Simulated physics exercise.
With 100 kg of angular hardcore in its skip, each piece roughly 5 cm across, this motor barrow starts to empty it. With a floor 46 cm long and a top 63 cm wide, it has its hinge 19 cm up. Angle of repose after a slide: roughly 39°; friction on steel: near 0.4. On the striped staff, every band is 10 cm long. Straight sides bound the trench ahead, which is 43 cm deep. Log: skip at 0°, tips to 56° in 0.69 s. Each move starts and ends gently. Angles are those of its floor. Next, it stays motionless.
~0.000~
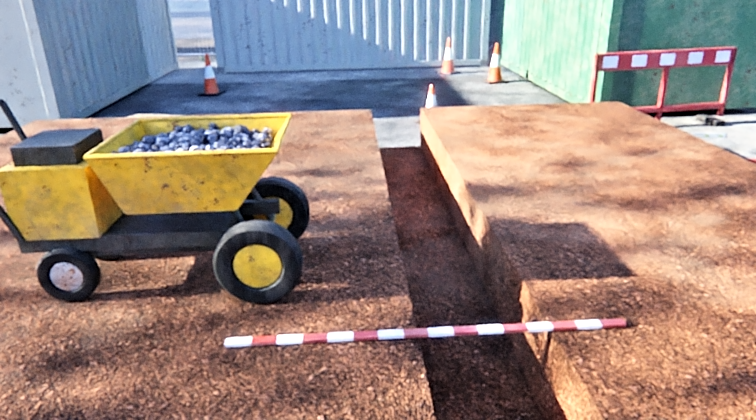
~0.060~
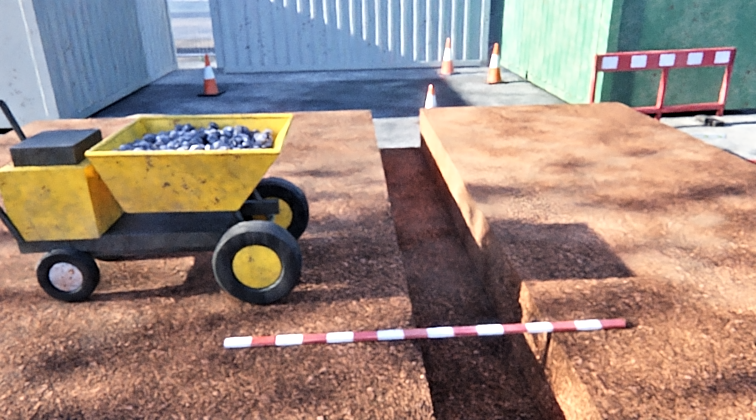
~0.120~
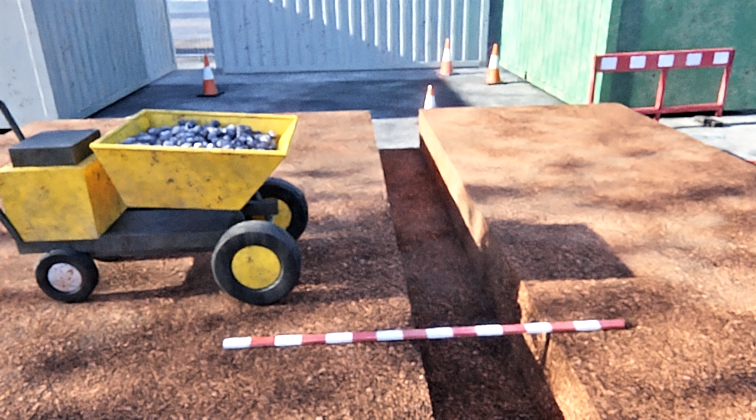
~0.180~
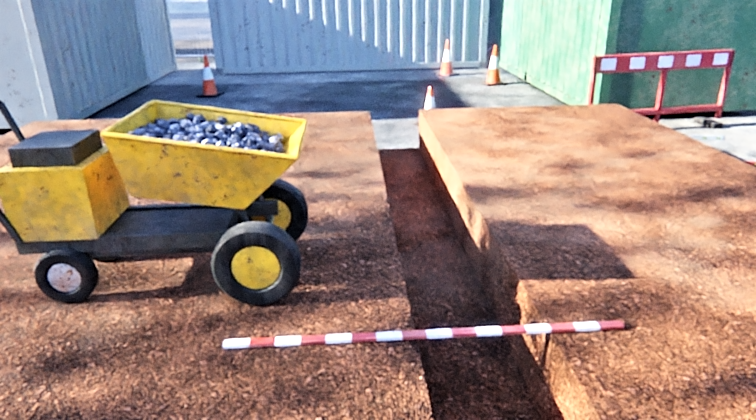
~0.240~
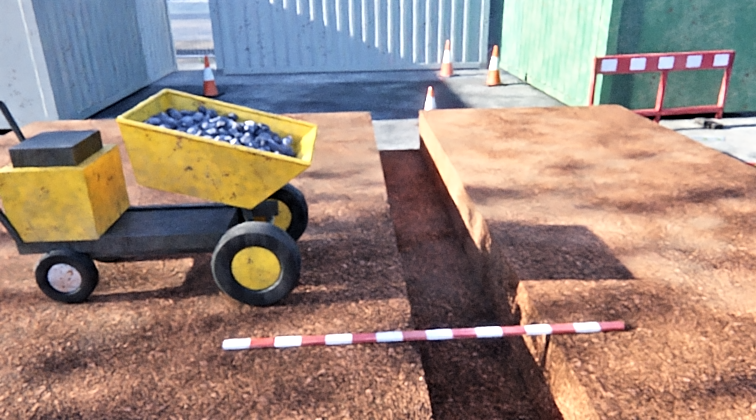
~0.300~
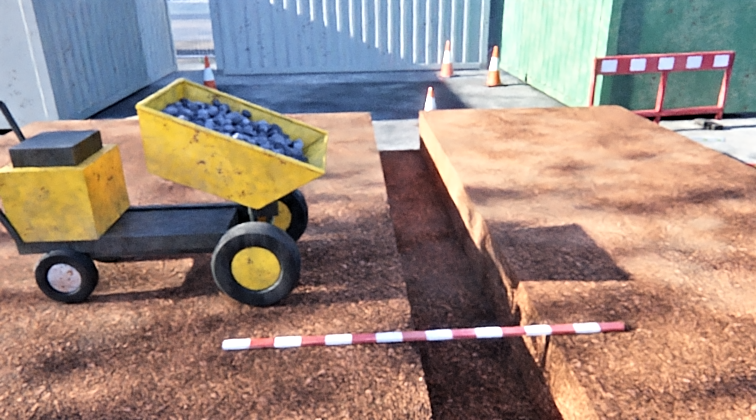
A yellow motor barrow with black wheels and a skip full of grey-blue stones stands at the left on reddish-brown ground, seen from slightly above and to the side in a sunlit yard. A narrow trench lies to its right, with a red-and-white striped staff across it, and orange cones, pale and green metal walls and a barrier behind. The skip slowly tilts rightward, its rear rising, while the camera stays still.
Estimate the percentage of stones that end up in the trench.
Roughly 31 per cent.
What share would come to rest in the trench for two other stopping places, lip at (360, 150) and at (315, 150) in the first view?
I'd expect some 30 per cent, then some 35.
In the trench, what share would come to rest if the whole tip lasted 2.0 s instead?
With that timing, about 5 per cent.
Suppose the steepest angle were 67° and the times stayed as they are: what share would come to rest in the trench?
In that case some 65 per cent.
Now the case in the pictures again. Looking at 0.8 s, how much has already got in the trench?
0 per cent or so by then.
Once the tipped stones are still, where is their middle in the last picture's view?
About (451, 336).
After 0.5 s the floor is at 48°; 100 % in the skip; the foremost stones are at (340, 187).
After 0.8 s the floor is at 56°; 96 % in the skip, 4 % short of the trench; the foremost stones are at (402, 223).
After 1.1 s the floor is at 56°; 69 % in the skip, 7 % short of the trench, 23 % in the trench; the foremost stones are at (493, 341).
After 3.1 s the floor is at 56°; 63 % in the skip, 5 % short of the trench, 31 % in the trench; the foremost stones are at (495, 325).
